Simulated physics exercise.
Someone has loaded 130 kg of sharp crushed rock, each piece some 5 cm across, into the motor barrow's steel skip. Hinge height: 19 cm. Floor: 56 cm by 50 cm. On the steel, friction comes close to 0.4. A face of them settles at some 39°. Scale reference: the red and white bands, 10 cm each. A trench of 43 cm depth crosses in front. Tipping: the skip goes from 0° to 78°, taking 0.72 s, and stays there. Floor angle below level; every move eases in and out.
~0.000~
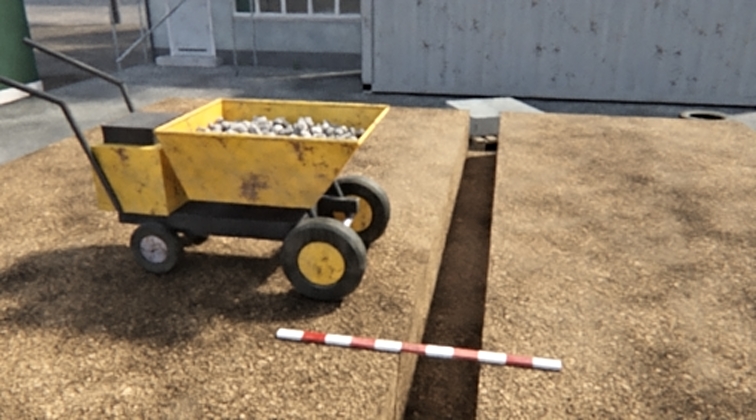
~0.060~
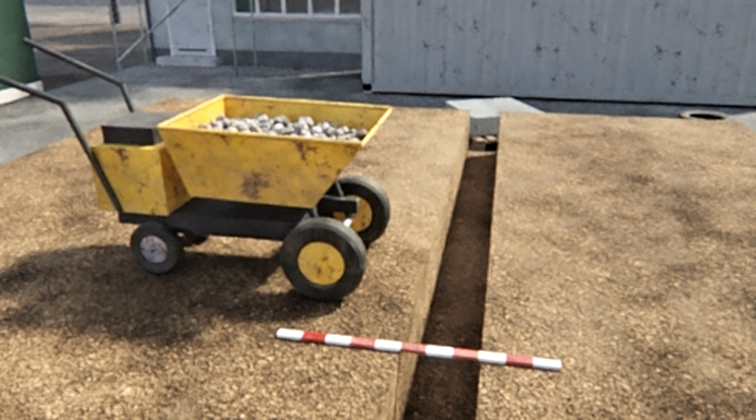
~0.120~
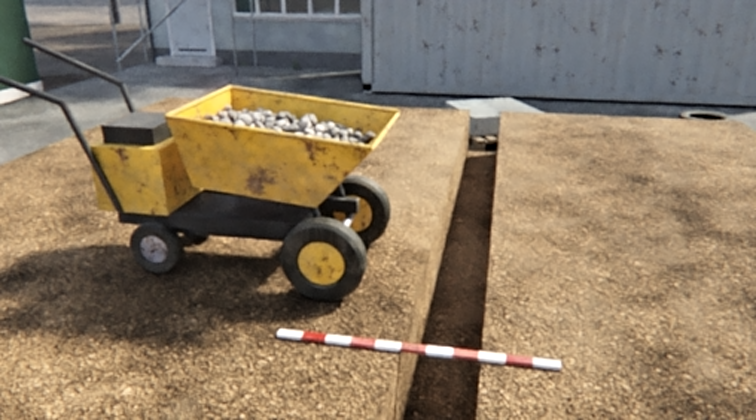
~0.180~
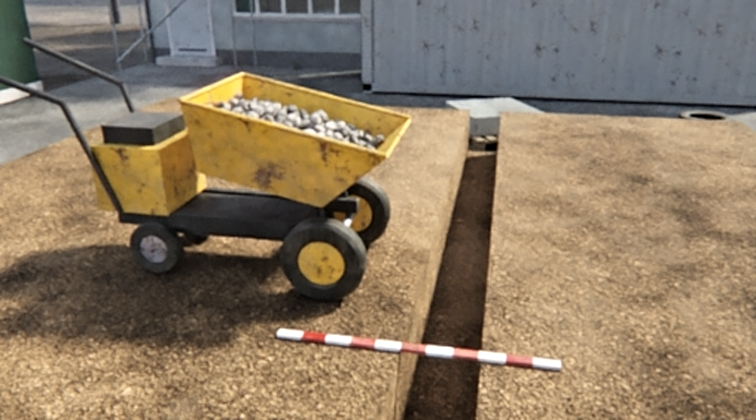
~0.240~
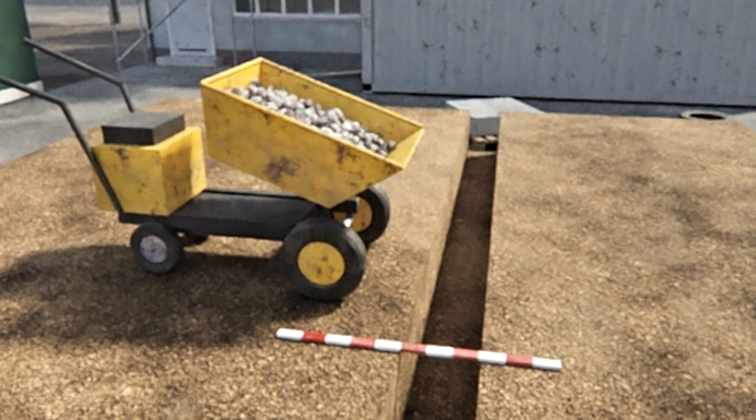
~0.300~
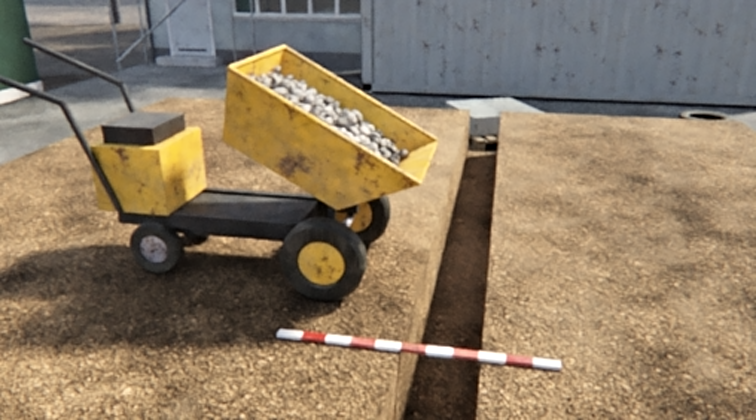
The video shows a yellow motor barrow loaded with grey crushed rock standing beside a narrow trench, its skip tilting steadily forward to the right, the rear end rising while the barrow's wheels stay in place.
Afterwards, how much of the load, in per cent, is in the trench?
About 43 per cent.
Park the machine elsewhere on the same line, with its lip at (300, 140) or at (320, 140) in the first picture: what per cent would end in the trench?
About 95 per cent first, then about 80 per cent.
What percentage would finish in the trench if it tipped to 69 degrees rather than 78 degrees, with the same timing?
Roughly 35% would end there.
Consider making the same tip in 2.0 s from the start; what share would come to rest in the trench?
Estimate: About 65 %.
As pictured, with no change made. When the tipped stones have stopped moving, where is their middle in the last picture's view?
Resting centre: About (505, 281).
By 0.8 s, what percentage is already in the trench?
Around 10 per cent of it, at that instant.
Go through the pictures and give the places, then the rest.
In the first frame, the skip is at 0°, its lip at (359, 143); the top of the load is at (277, 125).
In the second frame, lip at (362, 144), floor tilted 2°, highest stones at (266, 124); the stones move at 0.3 m/s on average.
In the third frame, the skip is at 6°, its lip at (372, 149); the top of the load is at (260, 117); the stones move at 0.7 m/s on average.
In the fourth frame, lip at (387, 156), floor tilted 12°, highest stones at (242, 105); the stones move at 1.1 m/s on average.
In the fifth frame, lip at (403, 168), floor tilted 20°, highest stones at (255, 92); the stones move at 1.3 m/s on average.
In the sixth frame, lip at (420, 184), floor tilted 29°, highest stones at (274, 79); the stones move at 1.4 m/s on average.
After 0.5 s the floor is at 66°; 100 % in the skip; the foremost stones are at (445, 228).
After 0.8 s the floor is at 78°; 64 % in the skip, 9 % in the trench, 27 % past the trench; the foremost stones are at (551, 292).
After 1.2 s the floor is at 78°; 16 % in the skip, 25 % in the trench, 59 % past the trench; the foremost stones are at (739, 307).
After 3.1 s the floor is at 78°; 0 % in the skip, 43 % in the trench, 57 % past the trench; the foremost stones are past the picture's edge.
